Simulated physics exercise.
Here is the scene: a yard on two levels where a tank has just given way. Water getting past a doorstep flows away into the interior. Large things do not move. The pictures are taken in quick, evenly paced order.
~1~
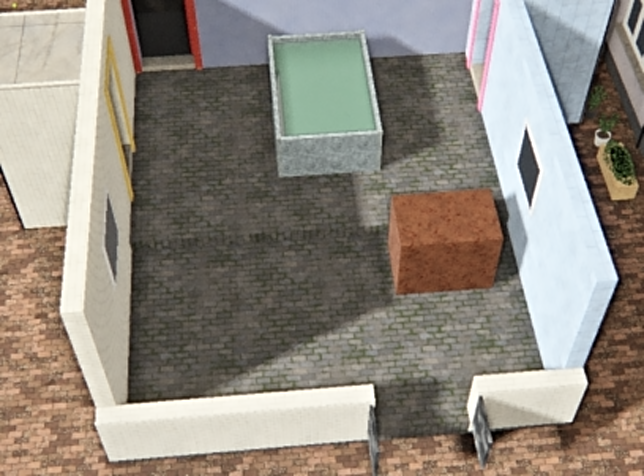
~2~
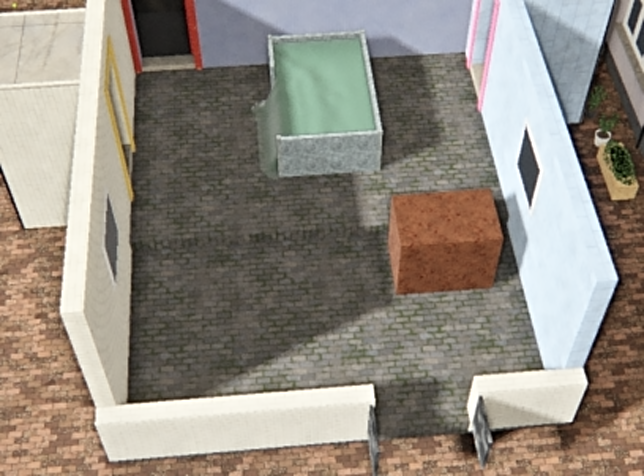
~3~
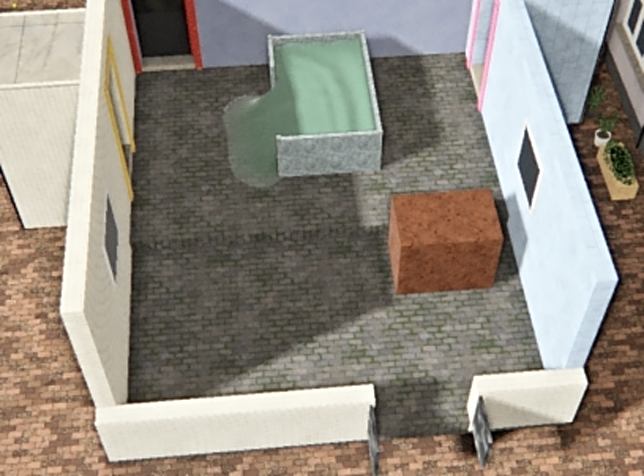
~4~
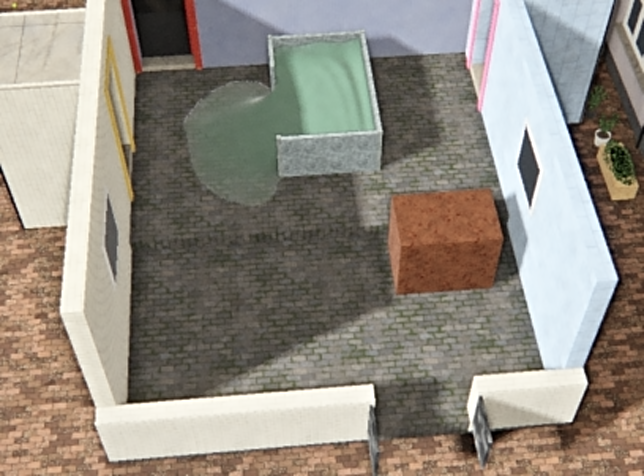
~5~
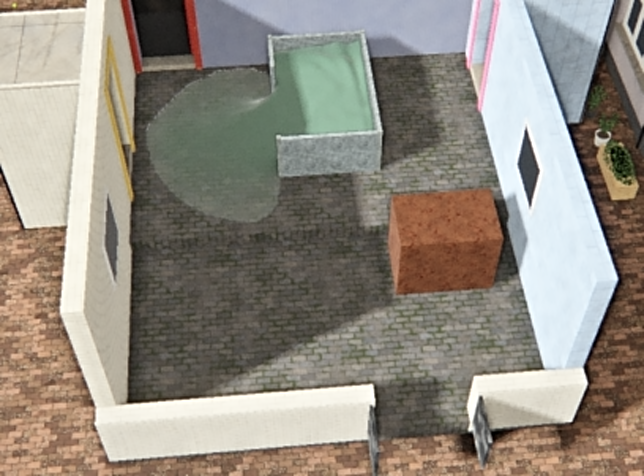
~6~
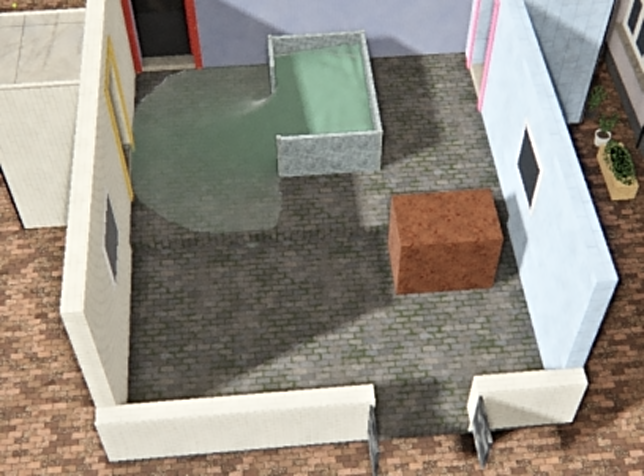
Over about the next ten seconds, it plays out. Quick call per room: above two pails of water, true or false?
Red door: True; pink door: False; yellow door: True.
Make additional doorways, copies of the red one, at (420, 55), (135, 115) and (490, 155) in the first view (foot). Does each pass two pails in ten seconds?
Lab note, doors in listed order: Under the limit, over the limit, under the limit.
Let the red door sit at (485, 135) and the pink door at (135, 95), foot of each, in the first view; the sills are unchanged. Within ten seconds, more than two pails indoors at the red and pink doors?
Note: Red falls short; pink overshoots.
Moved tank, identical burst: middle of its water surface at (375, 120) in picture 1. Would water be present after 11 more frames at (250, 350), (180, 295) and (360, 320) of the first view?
I'd say swamped for the first, swamped for the second and still dry for the third.
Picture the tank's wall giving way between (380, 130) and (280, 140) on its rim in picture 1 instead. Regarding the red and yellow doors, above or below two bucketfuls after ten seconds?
So the red door one doesn't reach it and the yellow door one doesn't reach it.
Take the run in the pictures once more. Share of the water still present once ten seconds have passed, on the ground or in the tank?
Some 80 per cent has not gone.
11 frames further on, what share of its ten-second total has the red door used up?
Approximately 30 per cent.
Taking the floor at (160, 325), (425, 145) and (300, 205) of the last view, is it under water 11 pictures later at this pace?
First spot inundated, second not wet, third not wet.
A moment on, water covers 25 % of the floor; the red door under two buckets in, the pink door not reached, the yellow door over two buckets in.
Next, water covers 35 % of the floor; the red door over two buckets in, the pink door not reached, the yellow door far over two buckets in.
Then, water covers 45 % of the floor; the red door far over two buckets in, the pink door not reached, the yellow door far over two buckets in.
Later, water covers 70 % of the floor; the red door far over two buckets in, the pink door wet at the sill, nothing in, the yellow door far over two buckets in.
In the end, water covers 80 % of the floor; the red door far over two buckets in, the pink door wet at the sill, nothing in, the yellow door far over two buckets in.
